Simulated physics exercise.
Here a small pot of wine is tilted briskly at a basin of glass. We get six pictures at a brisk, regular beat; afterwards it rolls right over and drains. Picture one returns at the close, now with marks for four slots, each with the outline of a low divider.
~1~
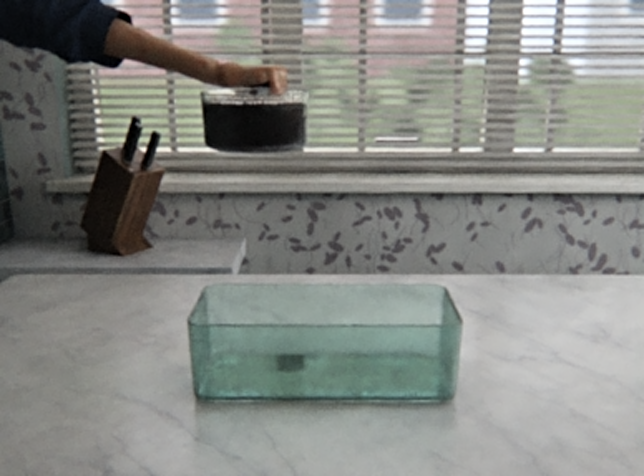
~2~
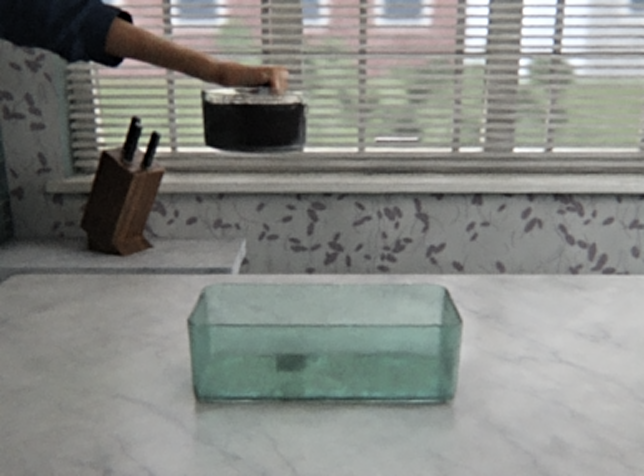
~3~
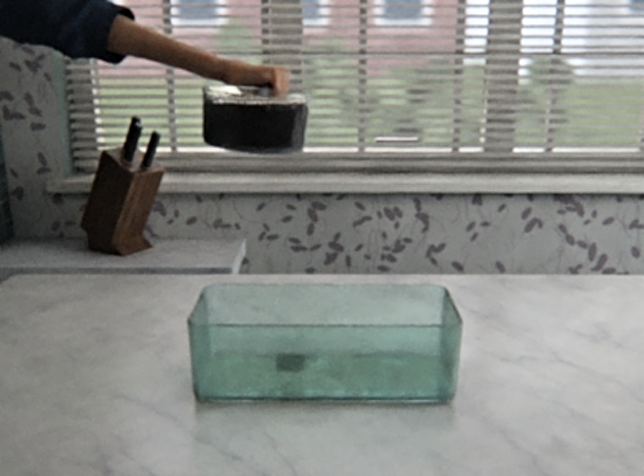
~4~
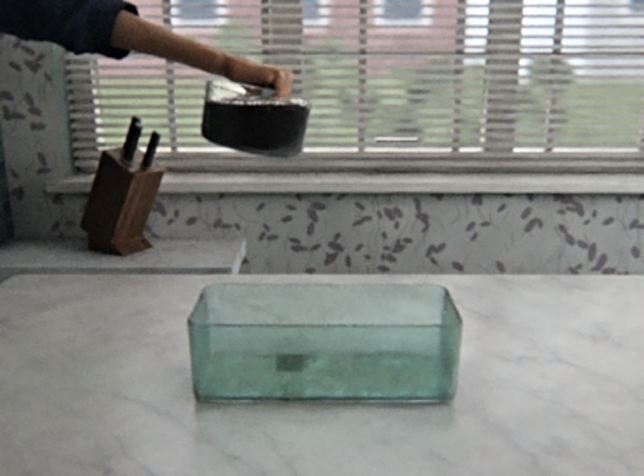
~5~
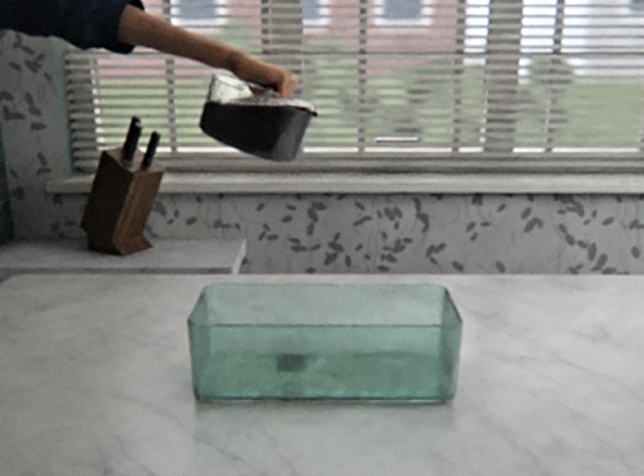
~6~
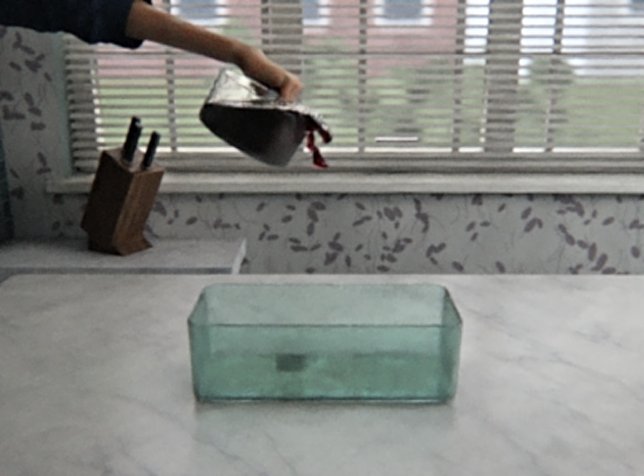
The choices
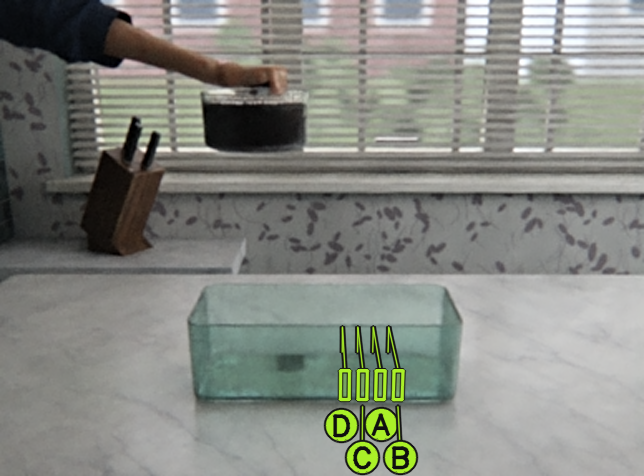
A hand tips a small pot to the right until dark red liquid spills over its lip.
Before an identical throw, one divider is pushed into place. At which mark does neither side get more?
The answer is slot A.
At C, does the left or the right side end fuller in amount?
More ends on the right.
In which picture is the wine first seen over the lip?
In picture 5.
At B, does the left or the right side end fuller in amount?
More ends on the left.
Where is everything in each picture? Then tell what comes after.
Upright, lip at (306, 91); basin from (194, 398) to (456, 398); nothing has left yet.
Upright, lip at (306, 92); nothing has left yet.
Tipped about 5°, lip at (308, 96); nothing has left yet.
Tipped about 12°, lip at (310, 102); nothing has left yet.
Tipped about 20°, lip at (312, 111); wine is over the lip, down to (312, 111).
Tipped about 31°, lip at (312, 121); wine is over the lip, down to (327, 165).
On the marked copy, A at (380, 406); B at (397, 406); C at (362, 406); D at (344, 406).
For slot A, about 48 % ends left of the wall and 49 % right of it.
For slot B, about 74 % ends left of the wall and 24 % right of it.
For slot C, about 32 % ends left of the wall and 65 % right of it.
For slot D, about 21 % ends left of the wall and 76 % right of it.
